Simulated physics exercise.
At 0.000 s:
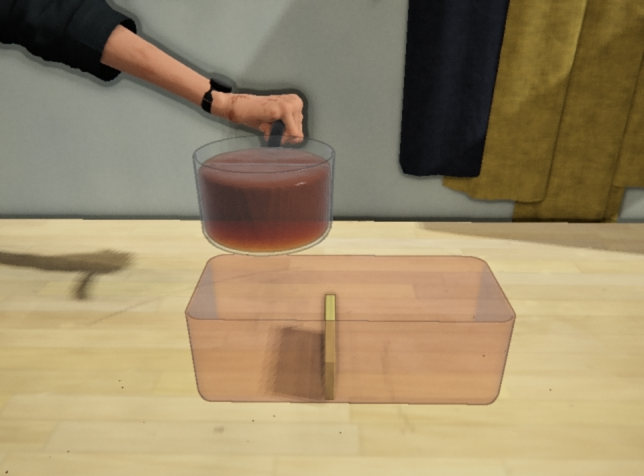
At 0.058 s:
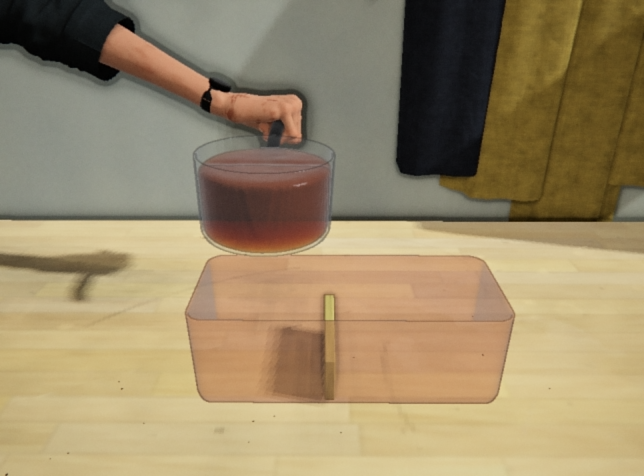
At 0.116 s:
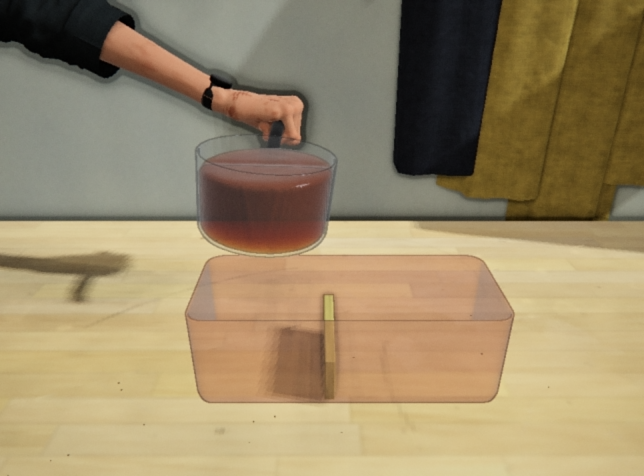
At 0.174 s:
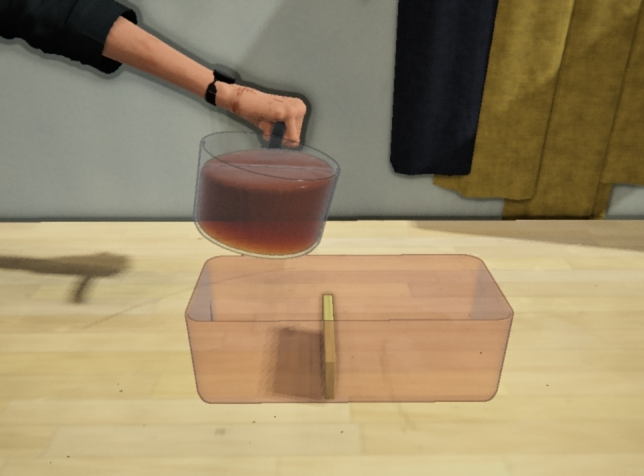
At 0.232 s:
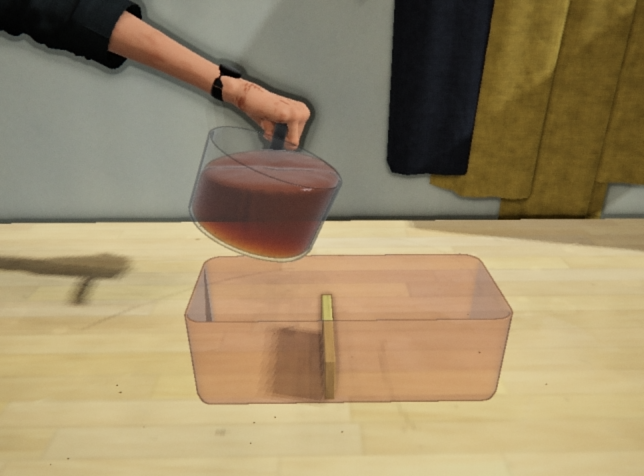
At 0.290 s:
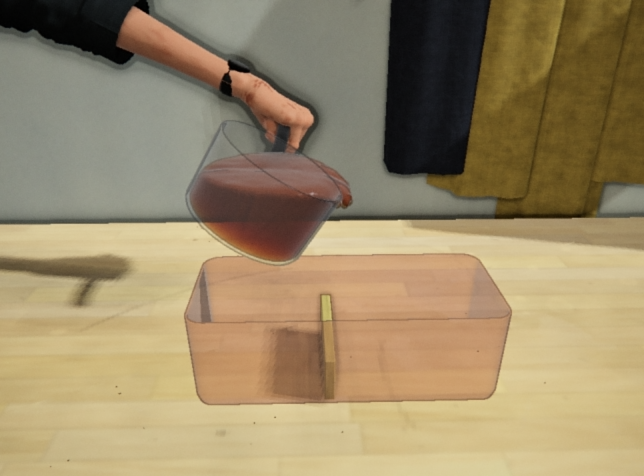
A hand tilts a clear pan of dark red tea rightward until some passes its rim.
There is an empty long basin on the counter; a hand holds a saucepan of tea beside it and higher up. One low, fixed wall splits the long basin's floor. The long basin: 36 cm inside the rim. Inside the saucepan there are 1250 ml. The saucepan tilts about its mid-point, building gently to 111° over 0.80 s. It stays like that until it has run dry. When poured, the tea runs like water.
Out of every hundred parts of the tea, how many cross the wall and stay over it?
About 91 in every hundred.
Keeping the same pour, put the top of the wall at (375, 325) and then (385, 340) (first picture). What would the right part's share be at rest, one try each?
Around 45 and 40 percent, in that order.
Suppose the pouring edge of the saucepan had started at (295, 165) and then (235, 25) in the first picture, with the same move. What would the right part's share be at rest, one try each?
First 65, then 45 per cent.
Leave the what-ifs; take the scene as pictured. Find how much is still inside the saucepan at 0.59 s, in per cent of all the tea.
Some 34 % of it is still there.
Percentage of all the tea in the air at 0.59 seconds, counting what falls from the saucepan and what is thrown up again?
Roughly 28 percent.
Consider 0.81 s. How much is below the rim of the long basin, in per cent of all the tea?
Value: Approx. 90 %.
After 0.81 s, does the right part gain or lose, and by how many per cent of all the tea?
Looks like it goes higher by around 9.
Then, 0.59 s in, the tilt is 94° and 34 per cent is still to pour, 0 is left of the wall and 37 right of it.
Then, 0.81 s in, the tilt is 111° and 6 per cent is still to pour, 8 is left of the wall and 82 right of it.
Then, 1.05 s in, the tilt is 111° and 0 per cent is still to pour, 8 is left of the wall and 91 right of it.
Then, 1.30 s in, the tilt is 111° and 0 per cent is still to pour, 8 is left of the wall and 91 right of it.
Finally, 8 per cent lies left of the wall, 91 right of it and 1 outside.
